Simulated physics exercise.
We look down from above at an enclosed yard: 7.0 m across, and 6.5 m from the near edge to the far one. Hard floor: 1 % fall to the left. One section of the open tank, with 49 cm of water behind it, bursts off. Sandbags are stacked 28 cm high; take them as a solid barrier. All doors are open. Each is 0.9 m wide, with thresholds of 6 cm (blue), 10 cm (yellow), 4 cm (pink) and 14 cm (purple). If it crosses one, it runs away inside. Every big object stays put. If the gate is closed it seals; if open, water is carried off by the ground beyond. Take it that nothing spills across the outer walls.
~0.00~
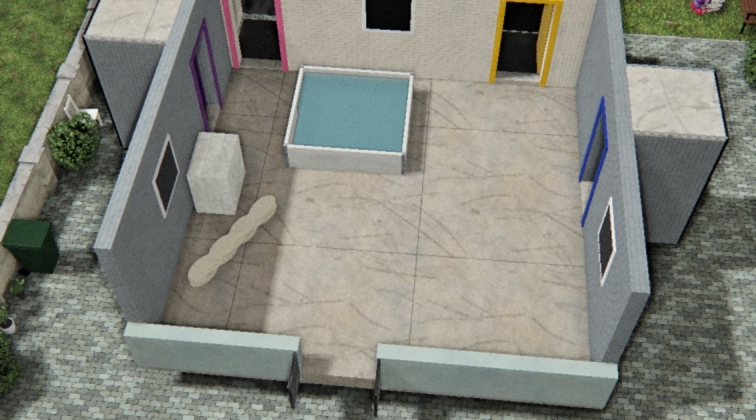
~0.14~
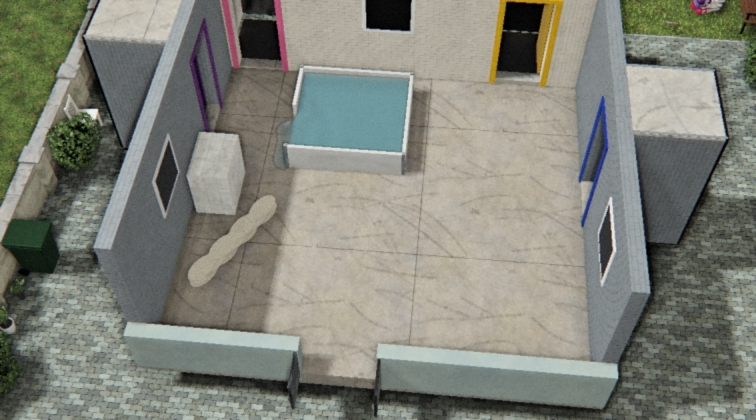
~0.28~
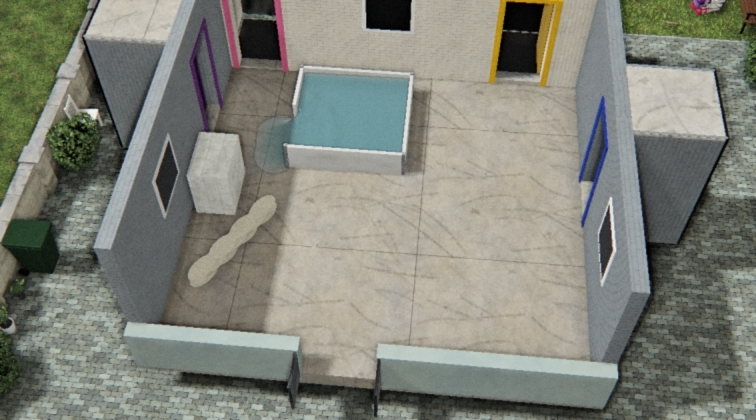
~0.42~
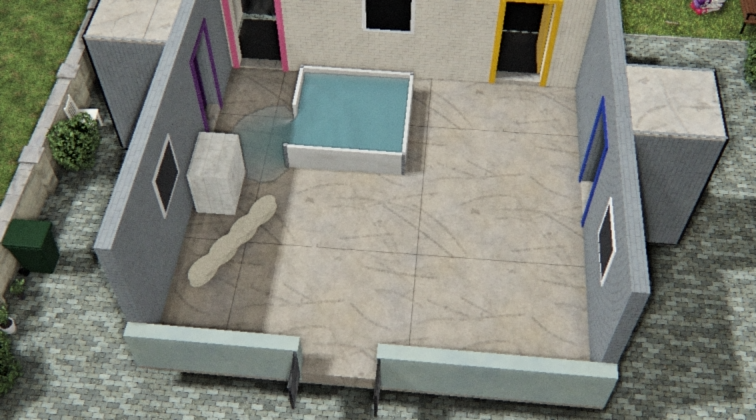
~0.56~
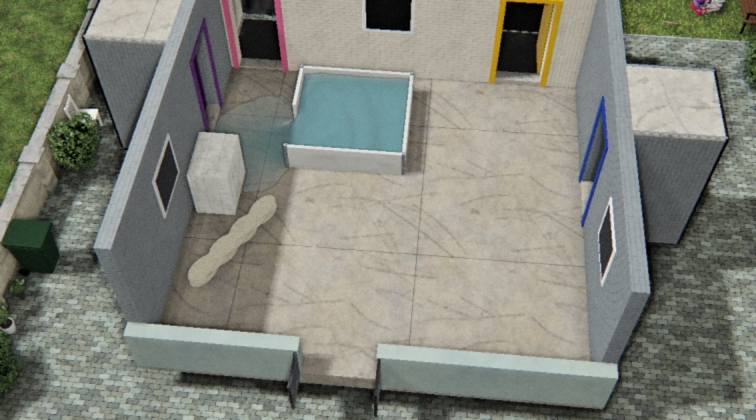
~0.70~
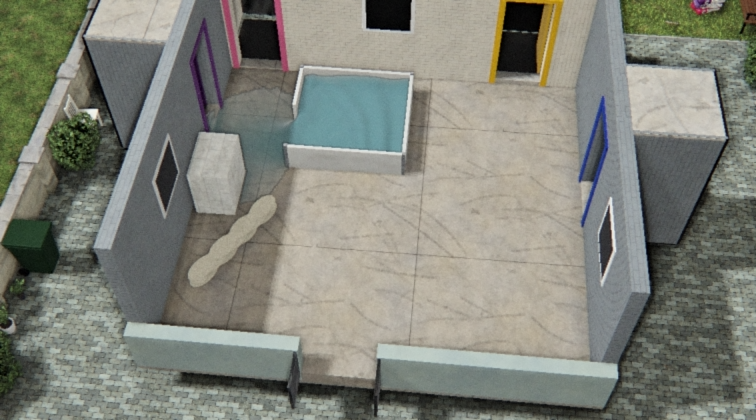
In a walled yard seen from above, an open tank of still blue water lost its left side, and water poured out leftward, spreading across the floor toward the purple door and around a pale block.
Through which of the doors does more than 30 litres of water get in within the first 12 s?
In the end blue door: Within the allowance; yellow door: Within the allowance; pink door: Beyond the allowance; purple door: Beyond the allowance.
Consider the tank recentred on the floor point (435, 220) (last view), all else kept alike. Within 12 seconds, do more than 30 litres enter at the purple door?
Purple: Within limit.
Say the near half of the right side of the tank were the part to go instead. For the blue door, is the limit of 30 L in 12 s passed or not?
In that case, blue door: More than that.
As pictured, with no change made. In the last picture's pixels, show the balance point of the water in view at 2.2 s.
Roughly (308, 134).
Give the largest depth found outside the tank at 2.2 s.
About 33 cm.
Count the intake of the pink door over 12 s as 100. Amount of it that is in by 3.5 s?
Fraction in by then: Around 25 per cent.
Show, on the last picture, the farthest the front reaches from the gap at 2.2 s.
At about (160, 327).
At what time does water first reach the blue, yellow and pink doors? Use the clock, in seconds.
Blue: 10.0 s; yellow: 5.5 s; pink: 1.8 s.
After 1.4 s water covers 10 % of the floor and is deepest (39 cm) near (207, 160); blue door not reached, yellow door not reached, pink door not reached, purple door 28 cm at the sill, 29 L in.
After 2.2 s water covers 15 % of the floor and is deepest (33 cm) near (207, 160); blue door not reached, yellow door not reached, pink door 11 cm at the sill, 8 L in, purple door 30 cm at the sill, 94 L in.
After 3.5 s water covers 20 % of the floor and is deepest (26 cm) near (231, 73); blue door not reached, yellow door not reached, pink door 18 cm at the sill, 115 L in, purple door 23 cm at the sill, 171 L in.
After 7.0 s water covers 45 % of the floor and is deepest (15 cm) near (231, 73); blue door not reached, yellow door 2 cm at the sill, 0 L in, pink door 13 cm at the sill, 342 L in, purple door 13 cm at the sill, 216 L in.
After 12.0 s water covers 80 % of the floor and is deepest (10 cm) near (229, 79); blue door 1 cm at the sill, 0 L in, yellow door 2 cm at the sill, 0 L in, pink door 8 cm at the sill, 468 L in, purple door 8 cm at the sill, 217 L in.
